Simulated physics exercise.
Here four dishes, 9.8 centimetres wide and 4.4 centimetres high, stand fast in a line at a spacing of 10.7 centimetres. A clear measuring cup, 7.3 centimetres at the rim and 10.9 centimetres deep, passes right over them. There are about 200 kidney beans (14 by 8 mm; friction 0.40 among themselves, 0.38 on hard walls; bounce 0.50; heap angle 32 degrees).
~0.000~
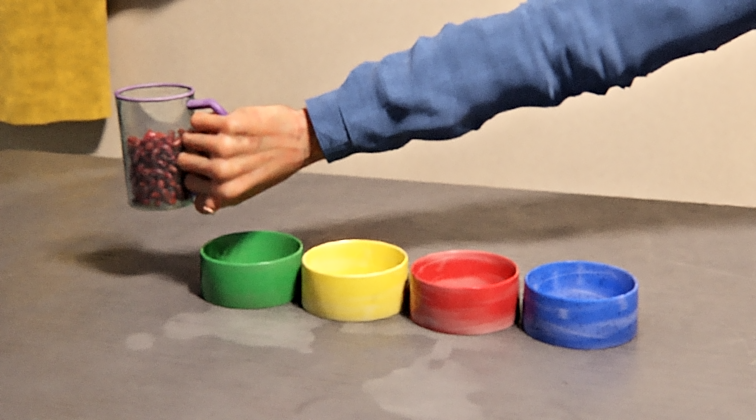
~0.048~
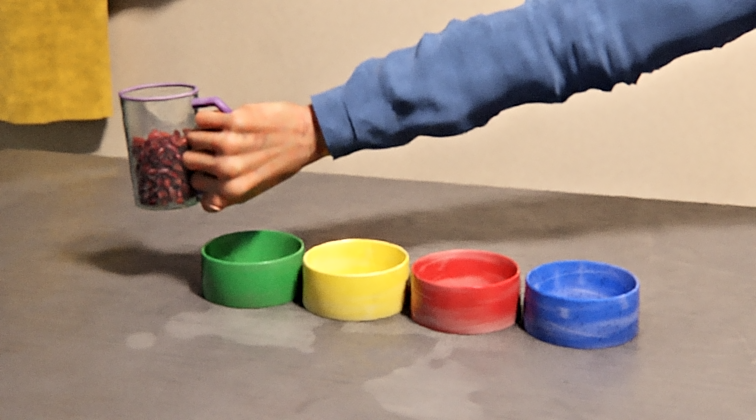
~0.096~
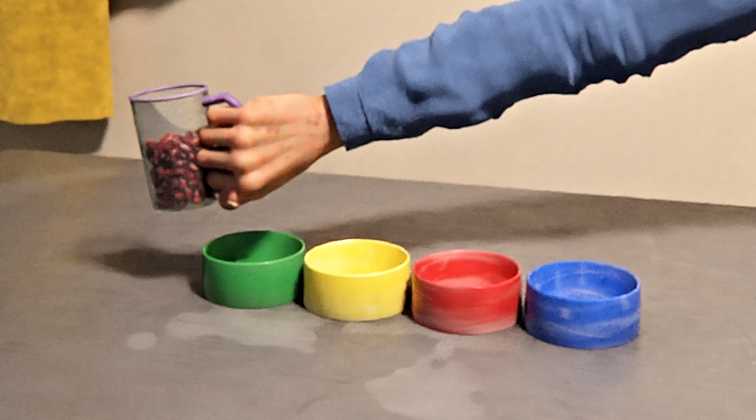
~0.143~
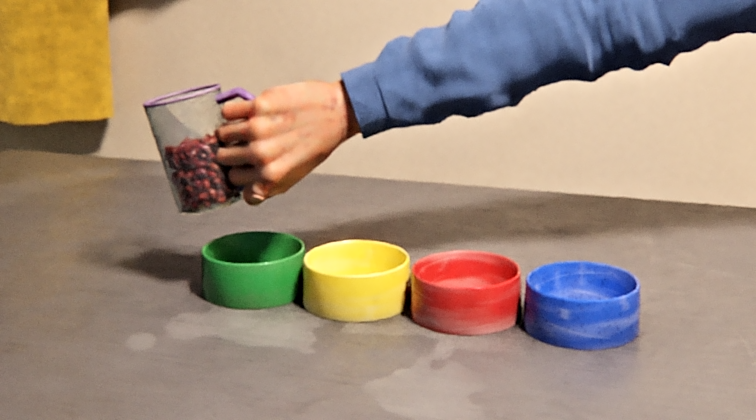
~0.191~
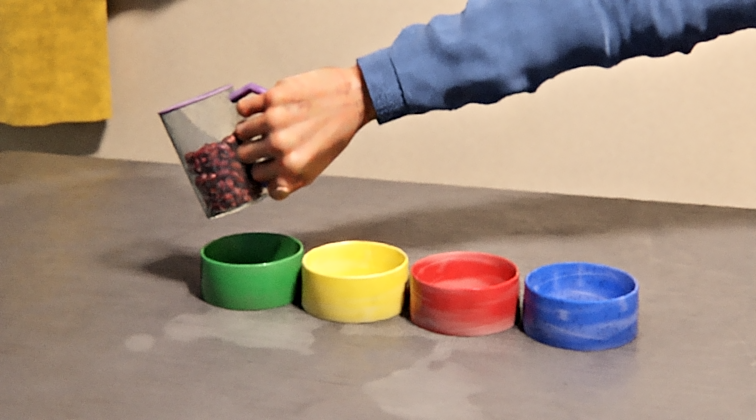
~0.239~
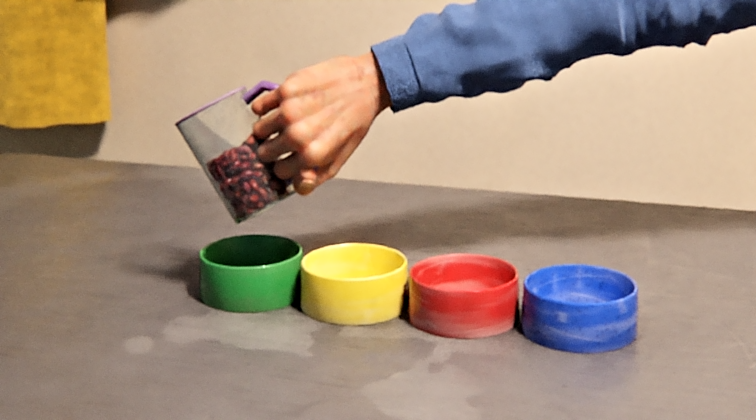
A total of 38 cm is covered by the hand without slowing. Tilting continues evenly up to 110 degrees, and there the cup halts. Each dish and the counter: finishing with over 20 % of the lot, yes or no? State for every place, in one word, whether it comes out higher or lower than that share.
Red: Higher, blue: Lower, green: Lower, yellow: Lower, counter: Lower.
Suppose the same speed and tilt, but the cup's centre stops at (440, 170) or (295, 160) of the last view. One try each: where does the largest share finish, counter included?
The biggest share goes to yellow first, then to green.
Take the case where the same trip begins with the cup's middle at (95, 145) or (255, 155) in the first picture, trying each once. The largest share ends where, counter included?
In the first try yellow collects the most, and in the second it's blue.
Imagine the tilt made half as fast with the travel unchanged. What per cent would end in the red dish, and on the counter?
Red 100, counter 0.
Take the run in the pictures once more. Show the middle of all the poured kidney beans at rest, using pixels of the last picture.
(459, 294).
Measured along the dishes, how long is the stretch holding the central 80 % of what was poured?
It covers some 5 centimetres of the row.
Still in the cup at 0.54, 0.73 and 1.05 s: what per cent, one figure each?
First 100, then 100, then 85 per cent.
After 0.54 s, tilt 78 degrees; cup holds 100 %.
Then, at 0.73 s, tilt 107 degrees; cup holds 100 %.
After 1.05 s, tilt 110 degrees; cup holds 85 %, red 15 %.
In the end, at 2.6 s, red 100 %, blue 0 %, green 0 %, yellow 0 %, counter 0 %.
